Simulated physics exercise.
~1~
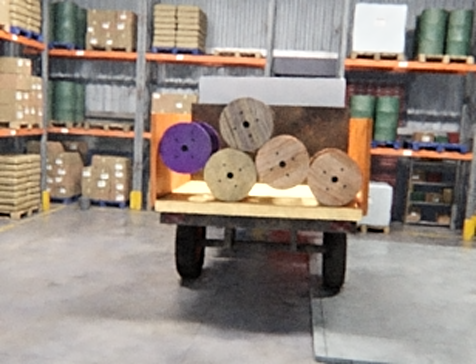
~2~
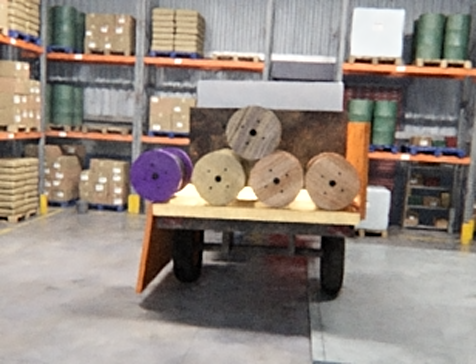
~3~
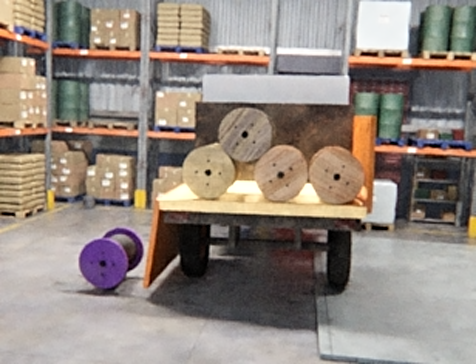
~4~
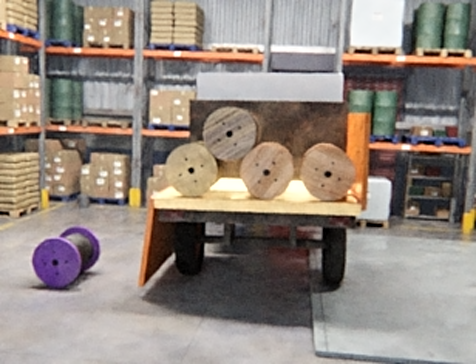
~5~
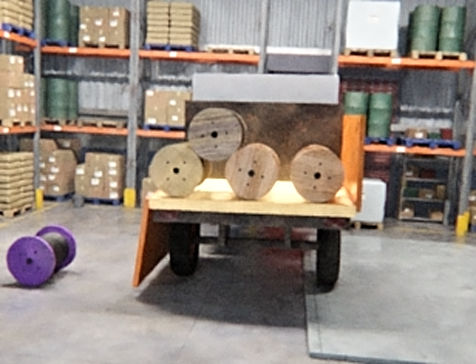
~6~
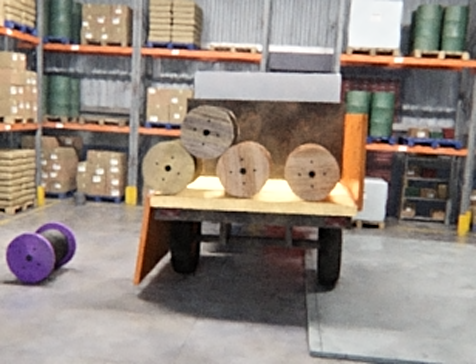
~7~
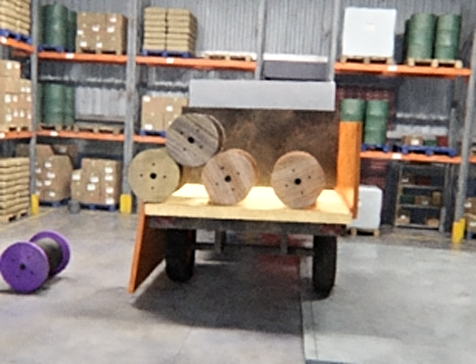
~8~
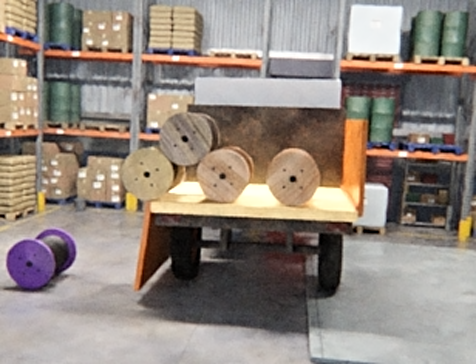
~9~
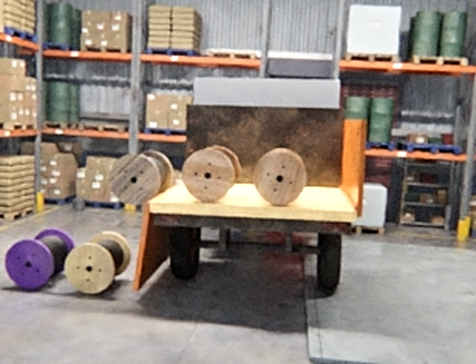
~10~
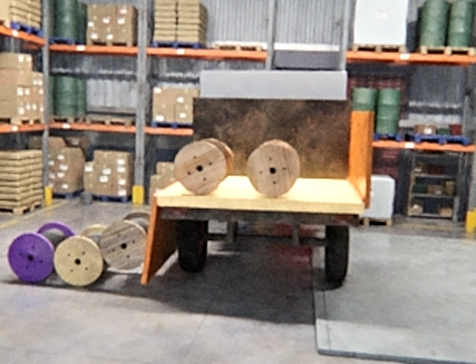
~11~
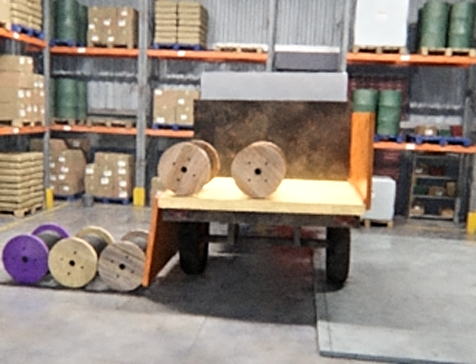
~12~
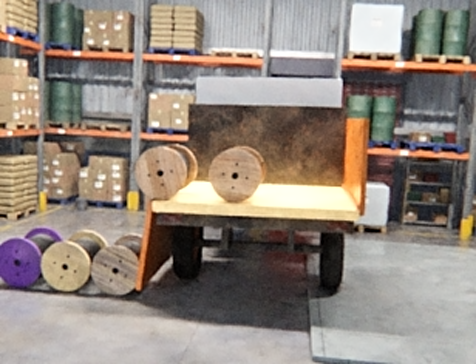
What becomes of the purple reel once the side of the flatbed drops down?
The purple reel rolls over the left edge of the deck and ends up on the floor to the left.
